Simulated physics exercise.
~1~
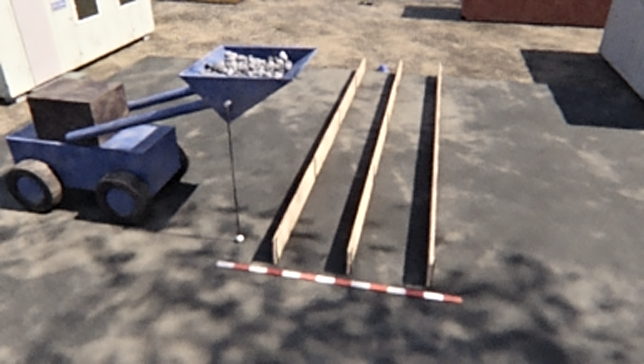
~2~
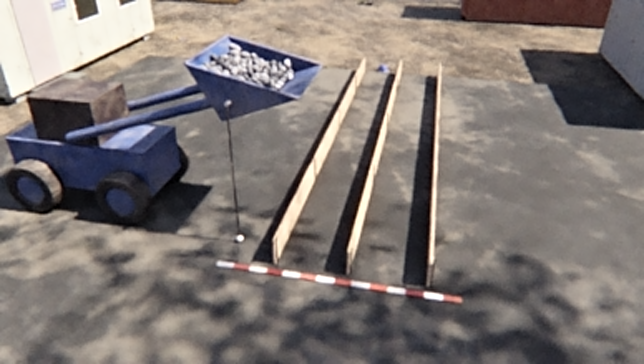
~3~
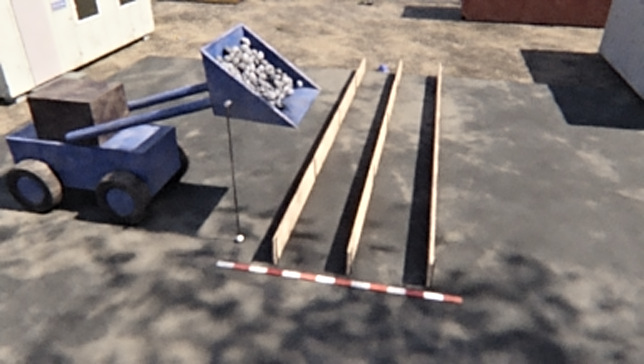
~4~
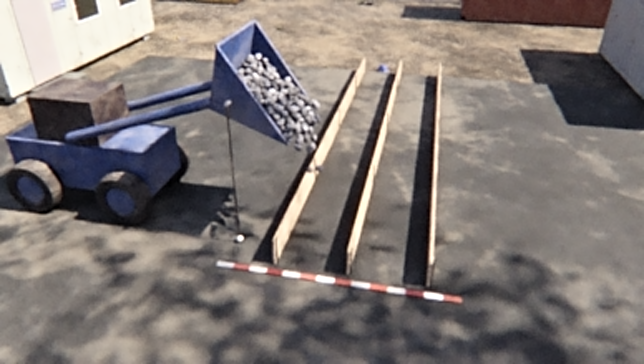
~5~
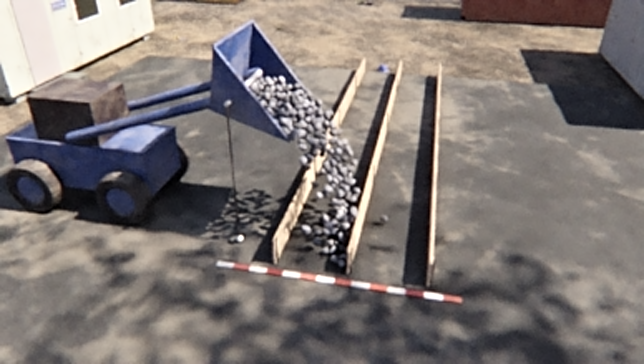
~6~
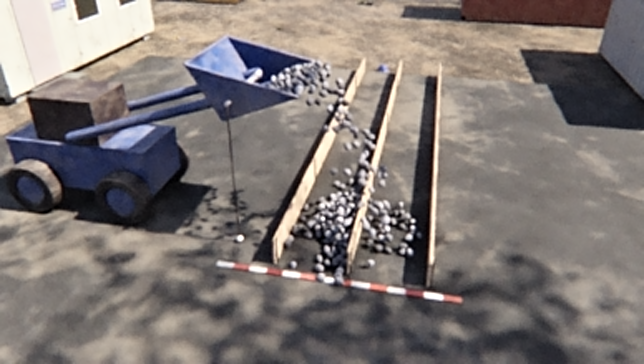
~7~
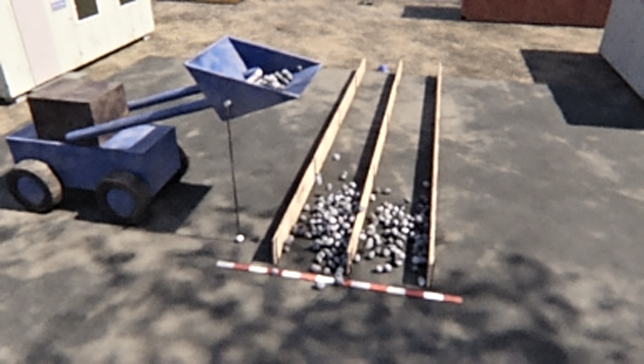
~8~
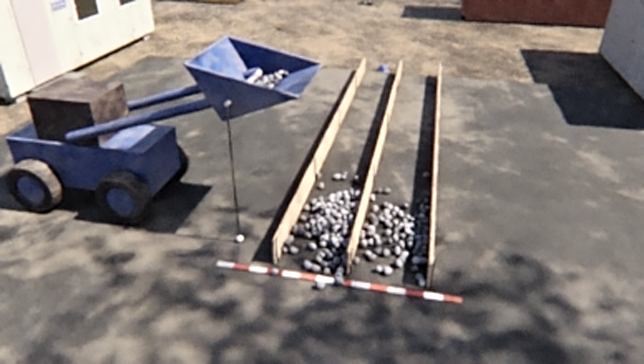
To begin with, a small blue loader holds a raised bucket of round grey stones beside three long wooden boards, with a red and white striped staff lying across their near ends. The bucket tips steadily down to the right, and the stones slide toward its lip. They then pour over the nearest board into the first bay, and some spill past the middle board into the second. The bucket swings back up while the last stones fall. Finally it stays still with a few stones inside, the larger pile resting in the first bay and a smaller one in the second.
